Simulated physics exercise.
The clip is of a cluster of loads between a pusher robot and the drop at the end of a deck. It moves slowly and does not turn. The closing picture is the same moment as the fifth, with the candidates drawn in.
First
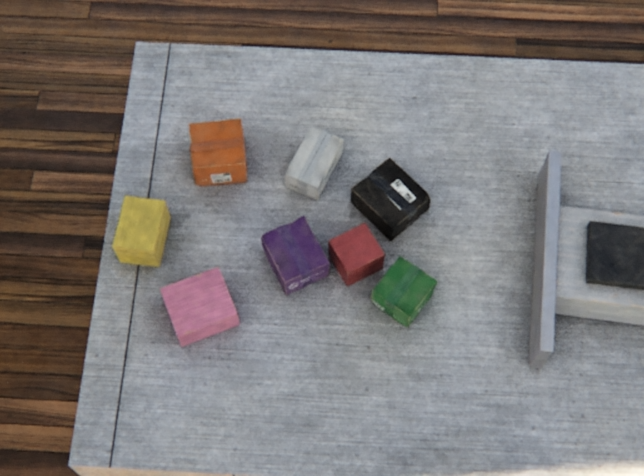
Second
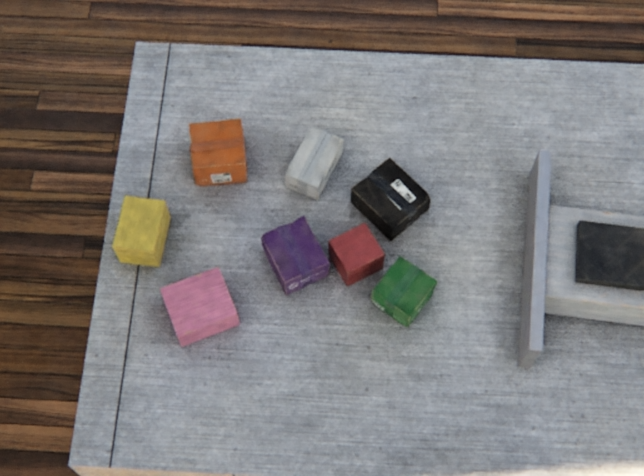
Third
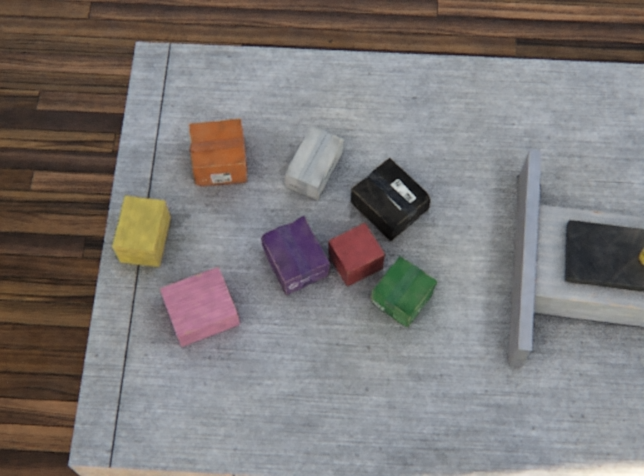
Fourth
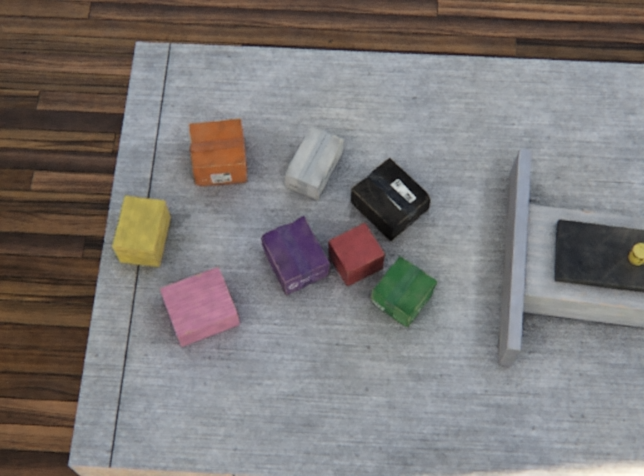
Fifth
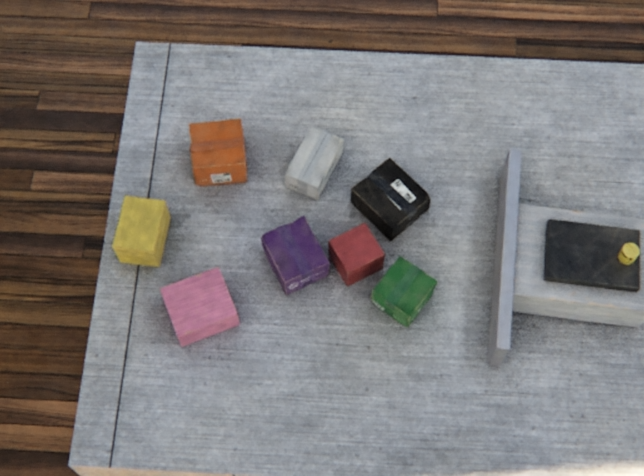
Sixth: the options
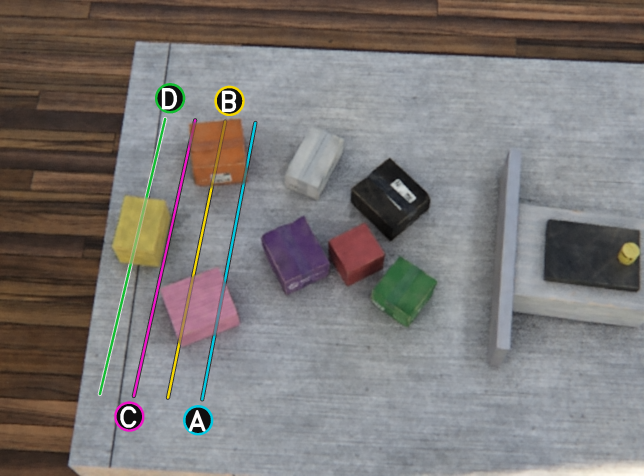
A gray pusher slides slowly left toward a cluster of colored blocks that stay still.
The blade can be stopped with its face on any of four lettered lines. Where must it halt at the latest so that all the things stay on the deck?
It can go as far as A.
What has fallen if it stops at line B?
It is the yellow crate.
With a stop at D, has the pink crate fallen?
Yes.
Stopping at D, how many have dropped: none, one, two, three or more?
In all, three or more.
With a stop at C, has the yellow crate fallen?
By then, yes.
On the marked copy, A at (230, 252); B at (198, 250); C at (167, 249); D at (135, 247).
With A. Early on, robot (484, 249); green box (370, 303); black box (365, 197).
Further on, robot (383, 244); pink crate (187, 310); white box (280, 136).
At the end, robot (306, 240); yellow crate (113, 228); pink crate (137, 311); nothing has fallen.
As for the rest, B drops the yellow crate; C drops the orange parcel, purple box, yellow crate and pink crate; D drops the orange parcel, purple box, yellow crate and pink crate.
